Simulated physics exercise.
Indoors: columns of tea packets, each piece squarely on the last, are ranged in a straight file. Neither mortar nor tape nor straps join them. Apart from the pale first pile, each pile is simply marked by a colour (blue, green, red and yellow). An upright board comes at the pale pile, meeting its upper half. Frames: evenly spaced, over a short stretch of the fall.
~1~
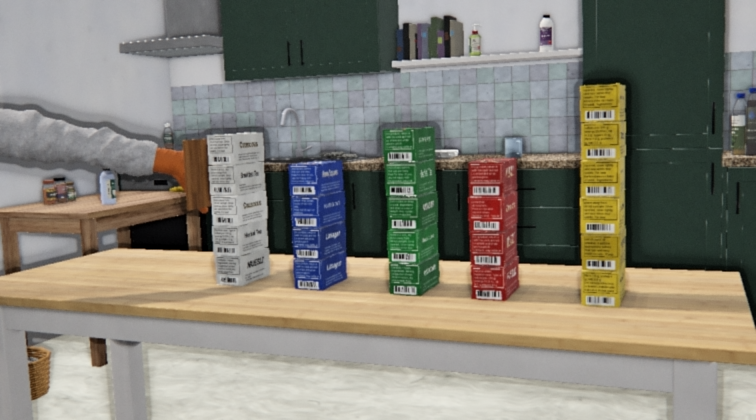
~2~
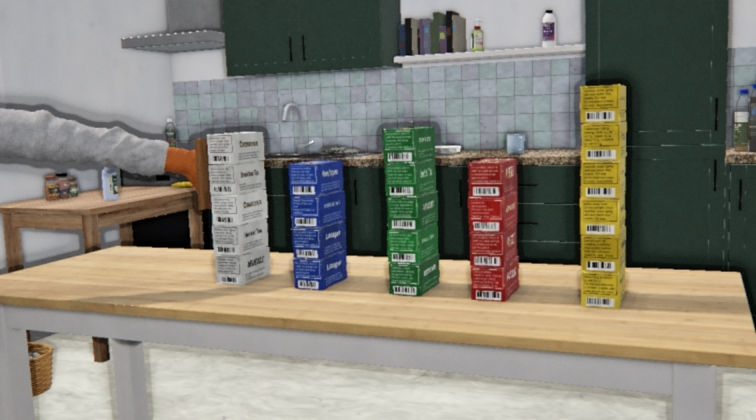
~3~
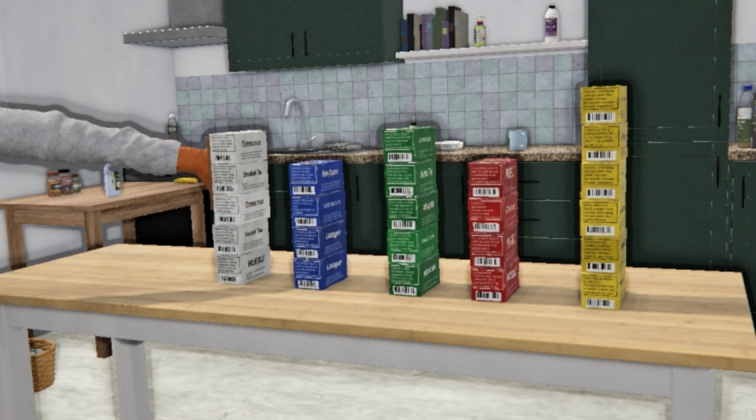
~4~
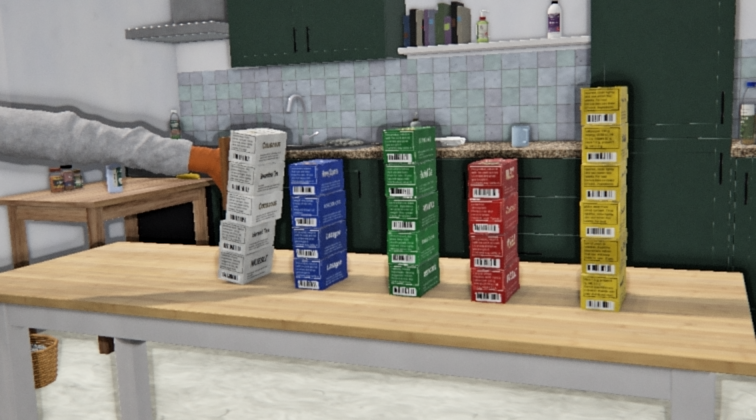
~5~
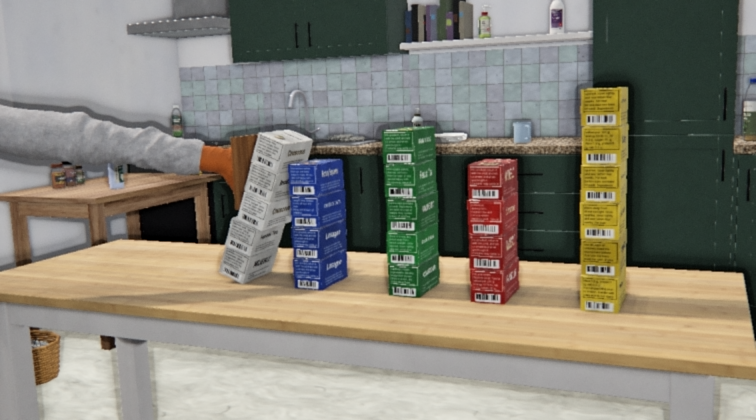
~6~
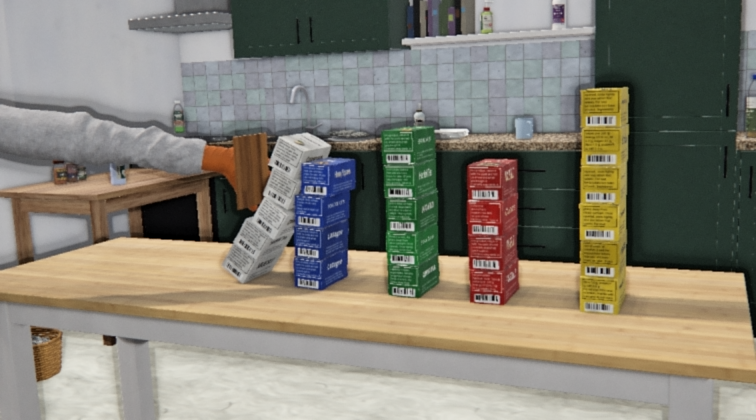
A gloved hand pushed a wooden board against the upper part of the white stack of boxes, which leaned right against the blue stack, while the green, red and yellow stacks stayed upright.
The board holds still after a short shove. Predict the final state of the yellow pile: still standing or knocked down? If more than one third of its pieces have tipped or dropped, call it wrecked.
Knocked down.
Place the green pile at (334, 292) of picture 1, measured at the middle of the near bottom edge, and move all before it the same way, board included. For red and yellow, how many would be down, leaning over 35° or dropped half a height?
Tally: Red = 0, yellow = 0.
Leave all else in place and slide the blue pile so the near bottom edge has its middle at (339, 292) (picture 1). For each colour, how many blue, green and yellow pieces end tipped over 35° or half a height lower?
Blue 3, green 5, yellow 6.
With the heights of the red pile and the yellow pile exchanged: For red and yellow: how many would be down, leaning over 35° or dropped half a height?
By colour: Red 6, yellow 4.
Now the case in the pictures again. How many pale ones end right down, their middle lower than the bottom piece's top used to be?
Of the pale pieces, the number is 2.
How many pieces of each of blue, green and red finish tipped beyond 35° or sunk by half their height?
Blue 4, green 5, red 4.
Shortly afterwards, 5 of the pale pile down; none of the 6 yellow packets down (3 of 19 in all colours); top yellow packet unmoved; top blue packet tilted clearly, half its height lower.
Next, 5 of the pale pile down; none of the 6 yellow packets down (9 of 19 in all colours); top yellow packet unmoved; top green packet tilted steeply, some two heights lower.
Some moments later, 5 of the pale pile down; 5 of the 6 yellow packets down (18 of 19 in all colours); top yellow packet on its side; top green packet tilted well over, some two heights lower.
In the end, 5 of the pale pile down; 5 of the 6 yellow packets down (18 of 19 in all colours); top yellow packet upside down; top green packet tilted well over, some two heights lower. From the last view, middles, top green packet near (468, 219).
